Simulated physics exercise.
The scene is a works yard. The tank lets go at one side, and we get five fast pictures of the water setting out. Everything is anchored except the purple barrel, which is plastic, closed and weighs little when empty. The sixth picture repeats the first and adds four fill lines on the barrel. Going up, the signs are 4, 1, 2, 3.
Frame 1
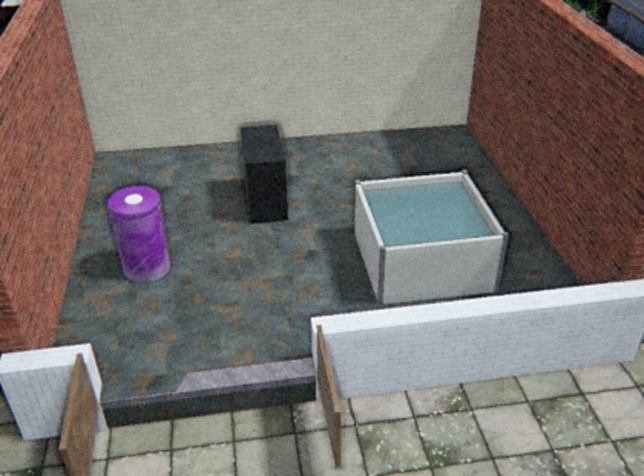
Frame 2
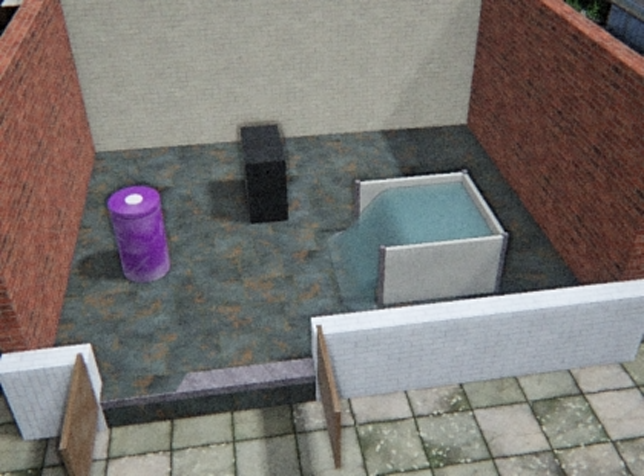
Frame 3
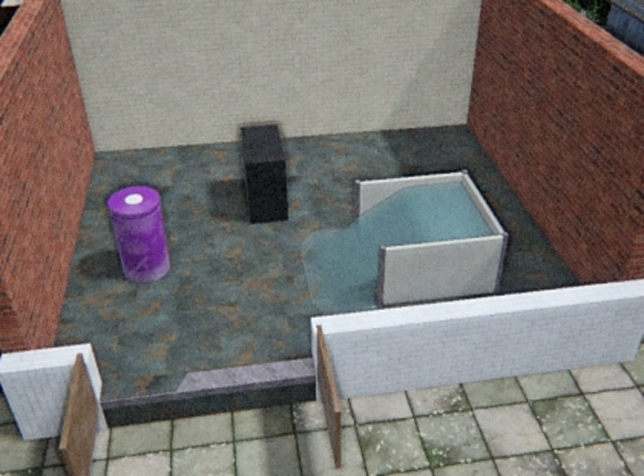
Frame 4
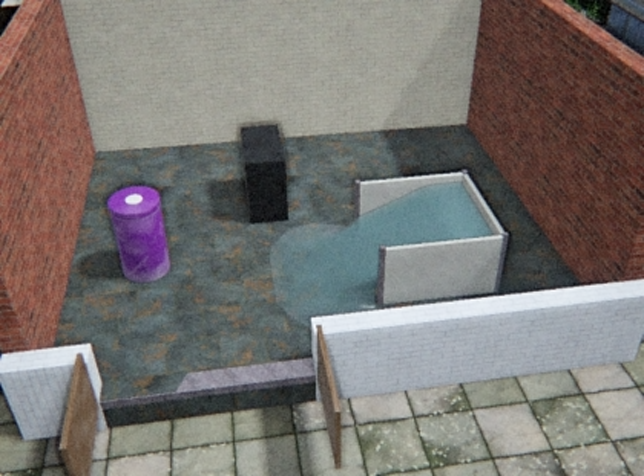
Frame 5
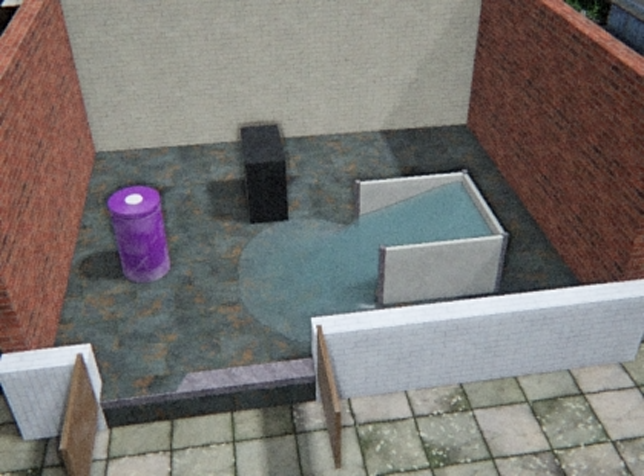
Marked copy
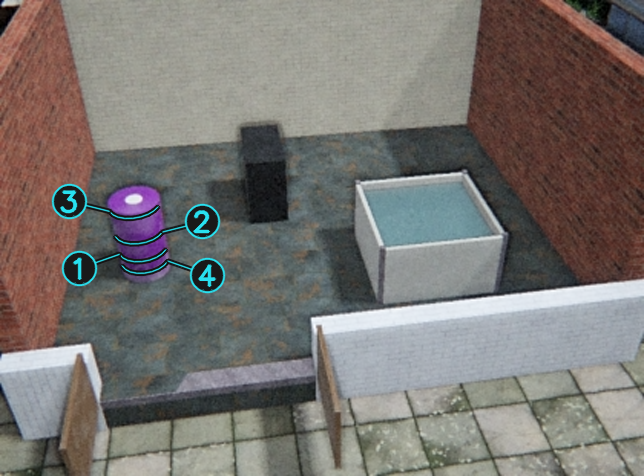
Water pouring out of the open left side of a pale square tank and spreading leftward across a walled yard's dark floor.
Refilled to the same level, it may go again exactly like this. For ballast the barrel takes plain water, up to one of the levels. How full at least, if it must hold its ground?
Line 1.
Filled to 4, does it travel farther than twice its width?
No, it does not.
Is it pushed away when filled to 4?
Yes.
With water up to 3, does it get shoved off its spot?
No.
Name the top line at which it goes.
It is 4.
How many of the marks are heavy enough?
Three of them.
On the marked copy, 1 at (141, 261); 2 at (138, 243); 3 at (132, 218); 4 at (144, 273); from the bottom up 4, 1, 2, 3.
With 1, it does not move.
With 2, it does not move.
With 3, it does not move.
With 4, it is pushed about its own width away.
